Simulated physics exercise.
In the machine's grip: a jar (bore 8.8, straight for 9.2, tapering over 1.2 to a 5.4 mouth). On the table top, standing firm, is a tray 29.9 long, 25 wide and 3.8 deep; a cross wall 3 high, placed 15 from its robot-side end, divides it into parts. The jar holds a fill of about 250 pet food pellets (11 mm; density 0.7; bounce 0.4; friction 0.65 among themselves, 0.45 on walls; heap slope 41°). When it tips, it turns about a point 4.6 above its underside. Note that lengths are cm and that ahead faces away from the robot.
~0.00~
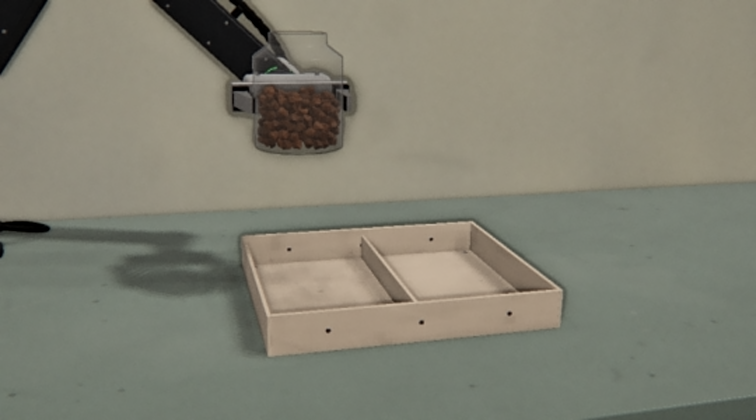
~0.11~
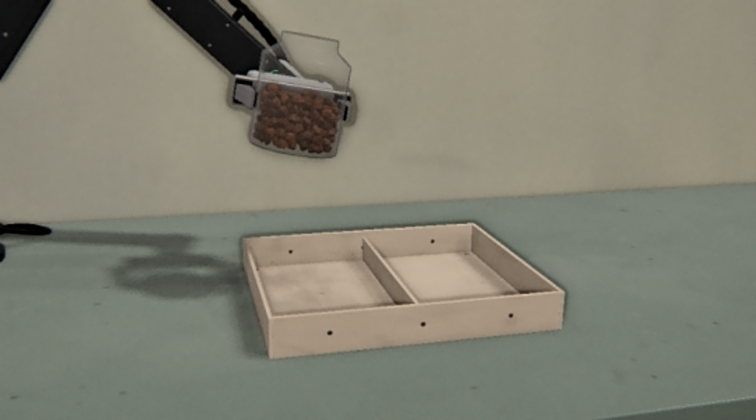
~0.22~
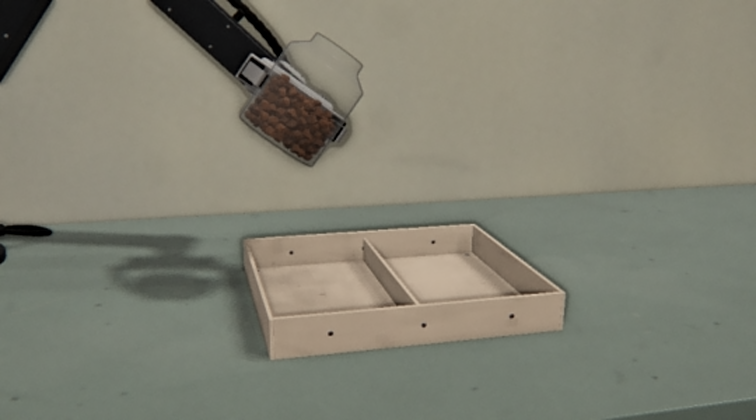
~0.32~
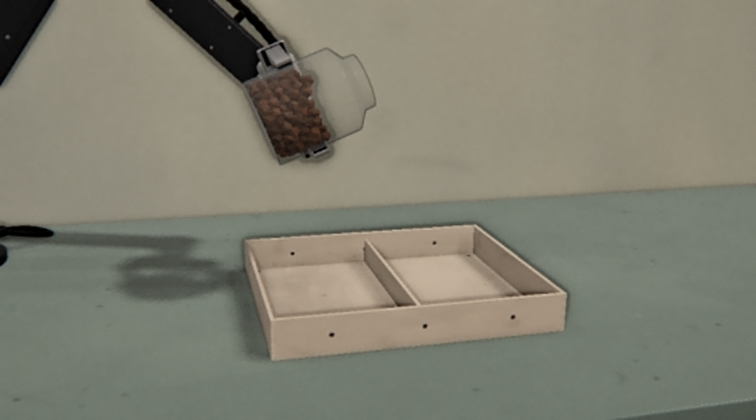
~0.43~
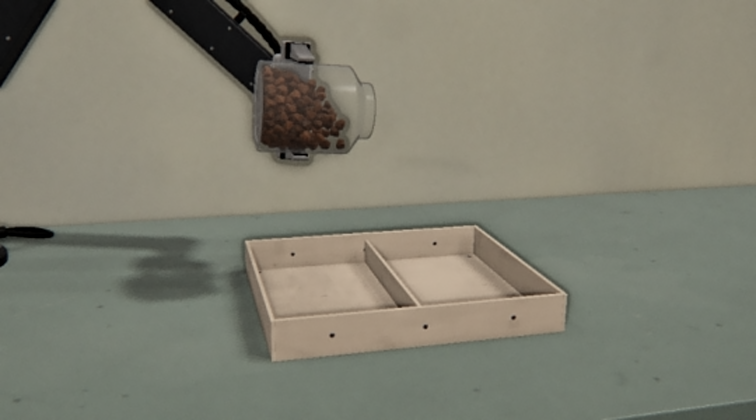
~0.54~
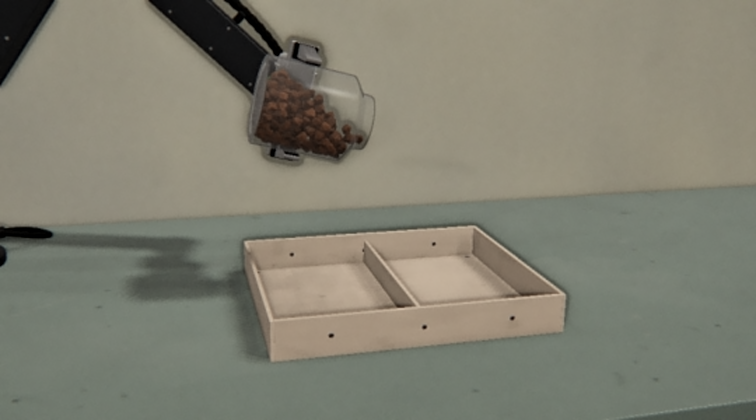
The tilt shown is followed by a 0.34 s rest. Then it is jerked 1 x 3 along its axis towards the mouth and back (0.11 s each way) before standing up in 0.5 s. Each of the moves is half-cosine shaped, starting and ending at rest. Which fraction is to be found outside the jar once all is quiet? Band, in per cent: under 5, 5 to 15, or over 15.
Band: 5 to 15 per cent.
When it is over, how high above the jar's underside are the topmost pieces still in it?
Roughly 7.5 cm up.
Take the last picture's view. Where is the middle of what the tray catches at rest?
Centre: Close to (422, 294).
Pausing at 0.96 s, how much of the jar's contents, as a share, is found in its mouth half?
Near 50 percent is in the half by the mouth.
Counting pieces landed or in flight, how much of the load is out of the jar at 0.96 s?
0 %.
By 0.96 s, tipped 104°, highest piece 24 above the table; 243 in the jar, 4 in the far-side part, 2 in the robot-side part.
By 1.39 s, tipped 40°, highest piece 26 above the table; 229 in the jar, 12 in the far-side part, 8 in the robot-side part.
By 1.80 s, upright, highest piece 25 above the table; 229 in the jar, 12 in the far-side part, 8 in the robot-side part.
By 2.50 s, upright, highest piece 25 above the table; 229 in the jar, 12 in the far-side part, 8 in the robot-side part.
Final count, 229 in the jar, 12 in the far-side part, 8 in the robot-side part. That is 8 % outside the jar.
